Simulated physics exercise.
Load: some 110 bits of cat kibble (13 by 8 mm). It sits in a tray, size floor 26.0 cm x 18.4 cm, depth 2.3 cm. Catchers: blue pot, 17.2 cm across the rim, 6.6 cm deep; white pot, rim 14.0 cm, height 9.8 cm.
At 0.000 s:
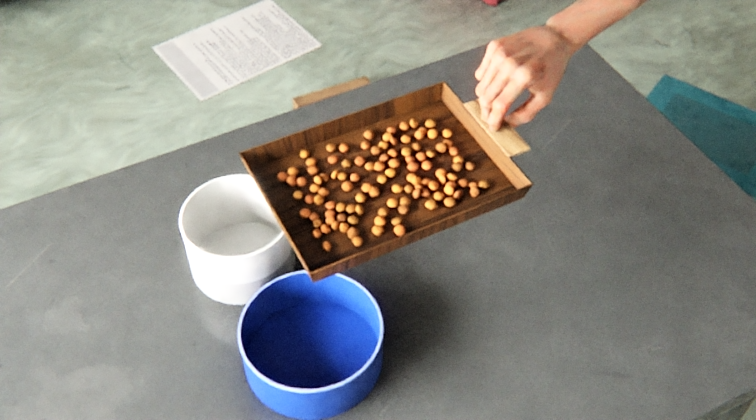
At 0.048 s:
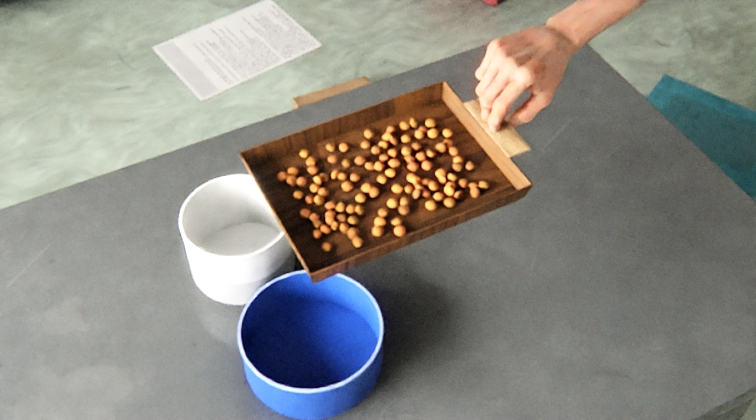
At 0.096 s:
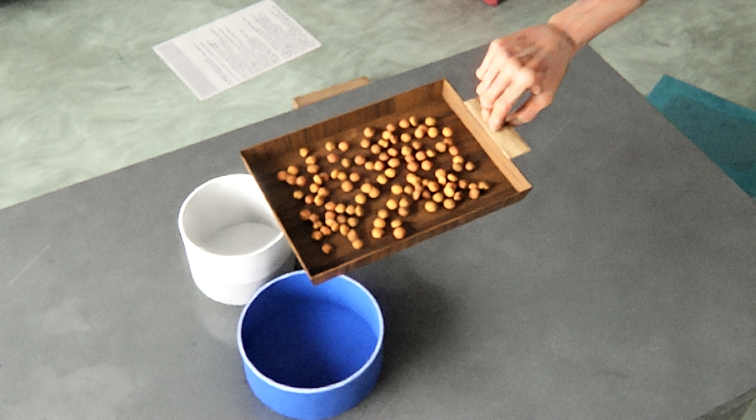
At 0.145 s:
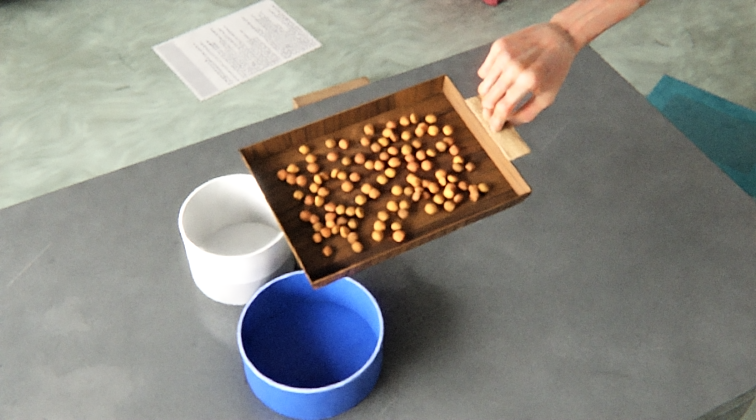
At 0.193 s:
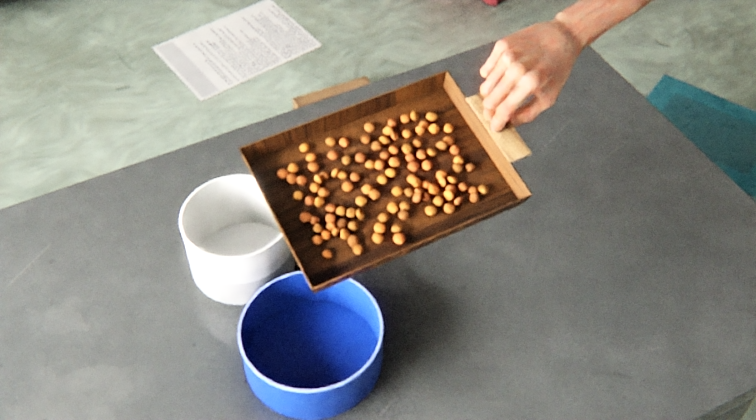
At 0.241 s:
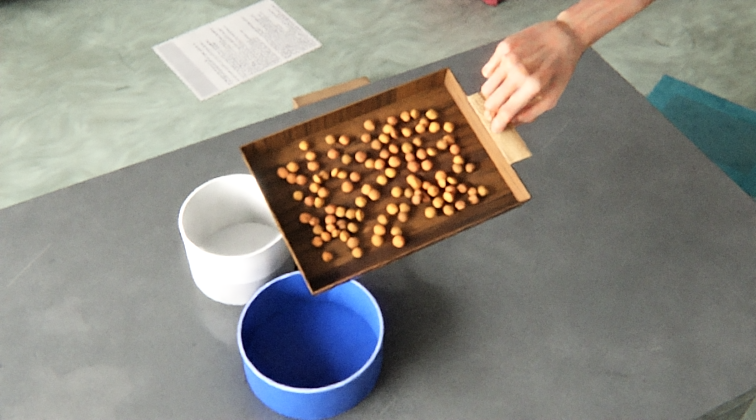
A wooden tray scattered with small round brown pieces, gripped by a hand at its right end, tilted slightly, its front side dipping above a blue pot and a white pot on a gray table.
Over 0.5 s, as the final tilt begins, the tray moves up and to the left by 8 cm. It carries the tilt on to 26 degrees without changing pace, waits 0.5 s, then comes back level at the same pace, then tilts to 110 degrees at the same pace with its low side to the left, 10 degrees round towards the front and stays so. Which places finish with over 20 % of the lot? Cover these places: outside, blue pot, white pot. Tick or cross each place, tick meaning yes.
Outside everything: Cross; blue pot: Tick; white pot: Cross.
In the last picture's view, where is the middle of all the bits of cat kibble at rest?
Roughly (325, 346).
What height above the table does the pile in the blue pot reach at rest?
2.0 cm, roughly.
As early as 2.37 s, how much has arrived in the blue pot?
I'd say close to 25 per cent has got there by then.
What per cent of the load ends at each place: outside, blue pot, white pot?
Final tally - outside 10, in the blue pot 90, in the white pot 0.
After 1.06 s, tilt 21 degrees; tray 100 %; middle of all pieces on or above the table near (396, 227).
After 1.74 s, tilt 26 degrees; tray 100 %; middle of all pieces on or above the table near (348, 222).
Then, at 2.37 s, tilt 78 degrees; tray 70 %, blue pot 25 %; middle of all pieces on or above the table near (303, 298).
After 2.96 s, tilt 110 degrees; outside 10 %, blue pot 90 %; middle of all pieces on or above the table near (320, 347).
In the end, at 3.6 s, white pot 0 %, tray 0 %, outside 10 %, blue pot 90 %.
